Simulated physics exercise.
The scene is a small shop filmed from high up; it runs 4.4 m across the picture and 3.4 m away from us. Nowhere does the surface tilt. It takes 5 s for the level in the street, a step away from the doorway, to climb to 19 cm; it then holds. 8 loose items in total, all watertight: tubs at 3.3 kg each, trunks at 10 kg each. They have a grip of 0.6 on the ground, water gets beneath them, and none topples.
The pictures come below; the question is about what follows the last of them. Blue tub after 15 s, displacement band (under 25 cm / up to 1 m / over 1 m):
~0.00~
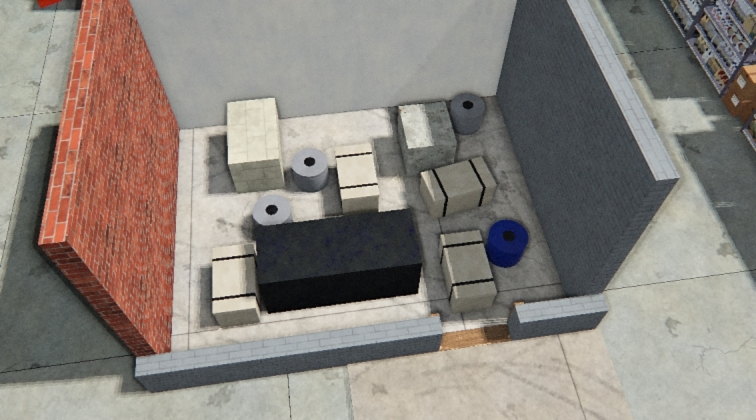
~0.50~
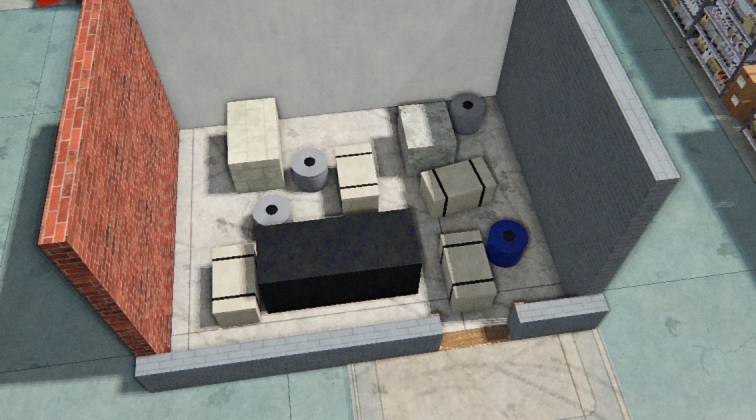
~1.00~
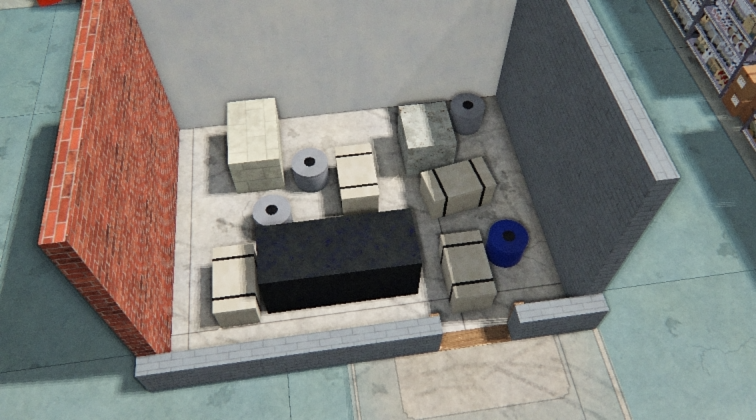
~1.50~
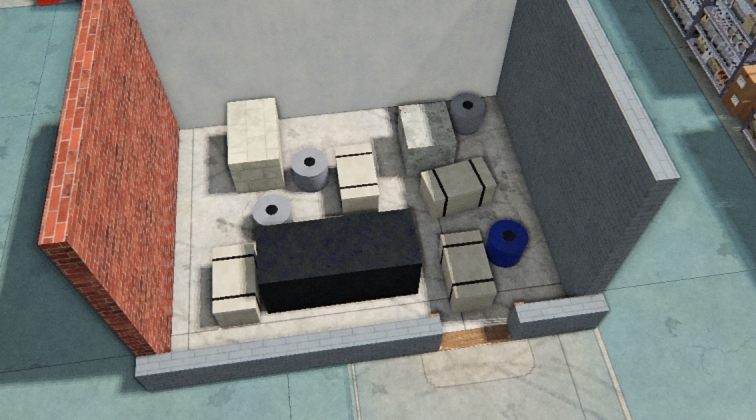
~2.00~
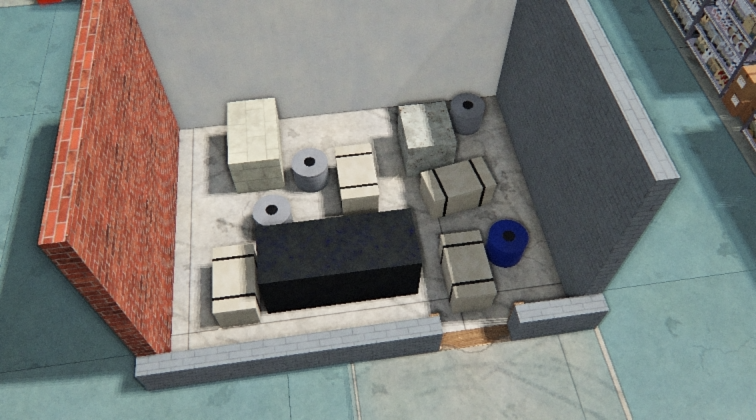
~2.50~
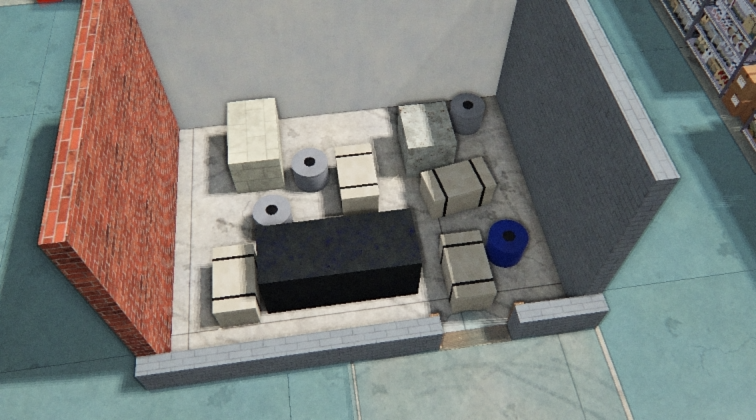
Over 1 m.
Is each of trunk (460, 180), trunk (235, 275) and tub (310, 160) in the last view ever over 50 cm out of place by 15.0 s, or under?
In that order: Past it, under, more.
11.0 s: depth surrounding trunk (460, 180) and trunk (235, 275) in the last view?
Roughly 10 and 3 cm.
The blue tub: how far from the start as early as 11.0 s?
It is about 250 cm out of place by then.
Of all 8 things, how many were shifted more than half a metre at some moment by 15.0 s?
I make that 7.
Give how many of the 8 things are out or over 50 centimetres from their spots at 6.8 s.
I count 2.
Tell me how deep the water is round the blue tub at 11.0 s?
Depth approx. 6 cm.
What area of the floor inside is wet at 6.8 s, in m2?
Wet area: Approx. 7.5 m2.
After 3.5 s the blue tub is near (509, 236), 0.0 m from its start, aground; 0 afloat.
After 6.8 s the blue tub is near (496, 120), 1.7 m from its start, afloat; 3 afloat.
After 11.0 s the blue tub is near (370, 107), 2.5 m from its start, afloat; 7 afloat.
After 15.0 s the blue tub is near (351, 124), 2.5 m from its start, afloat; 8 afloat.
